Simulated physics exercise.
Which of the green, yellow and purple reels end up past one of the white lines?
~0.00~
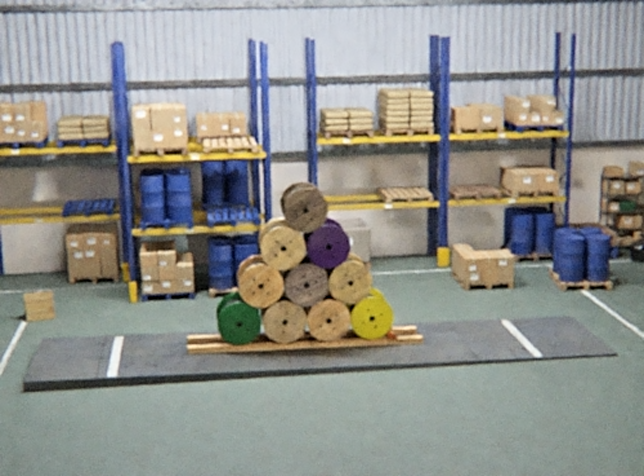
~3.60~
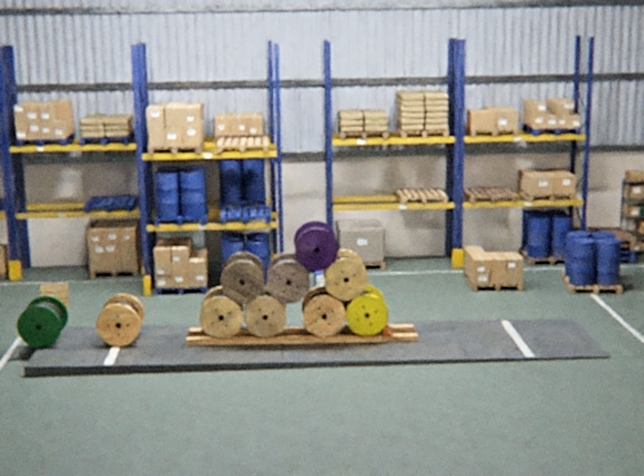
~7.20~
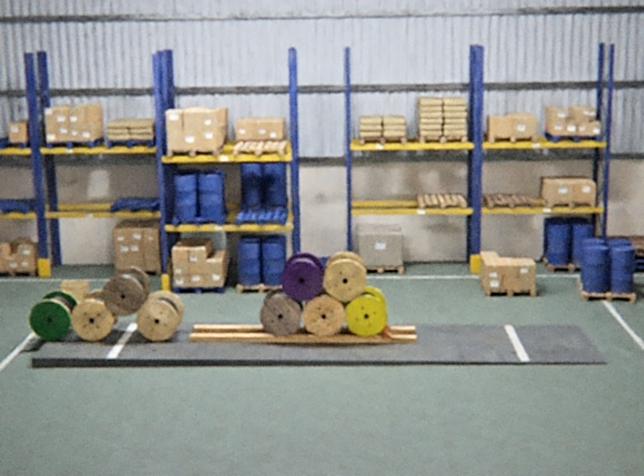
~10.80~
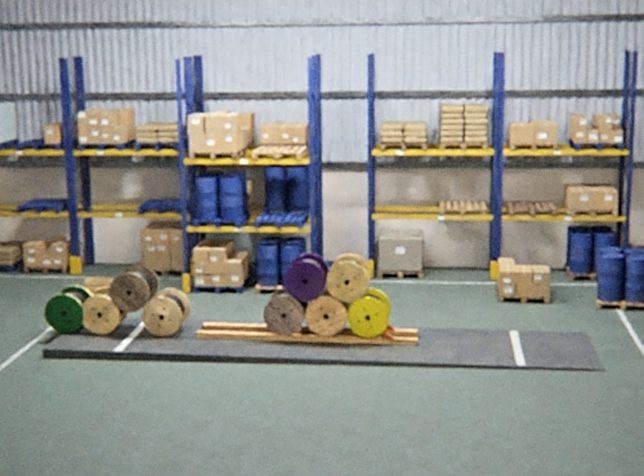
Only the green reel does, rolling off to the left beyond the left line. The purple one drops lower but stays on the remaining pile, and the yellow one keeps its place at the right.
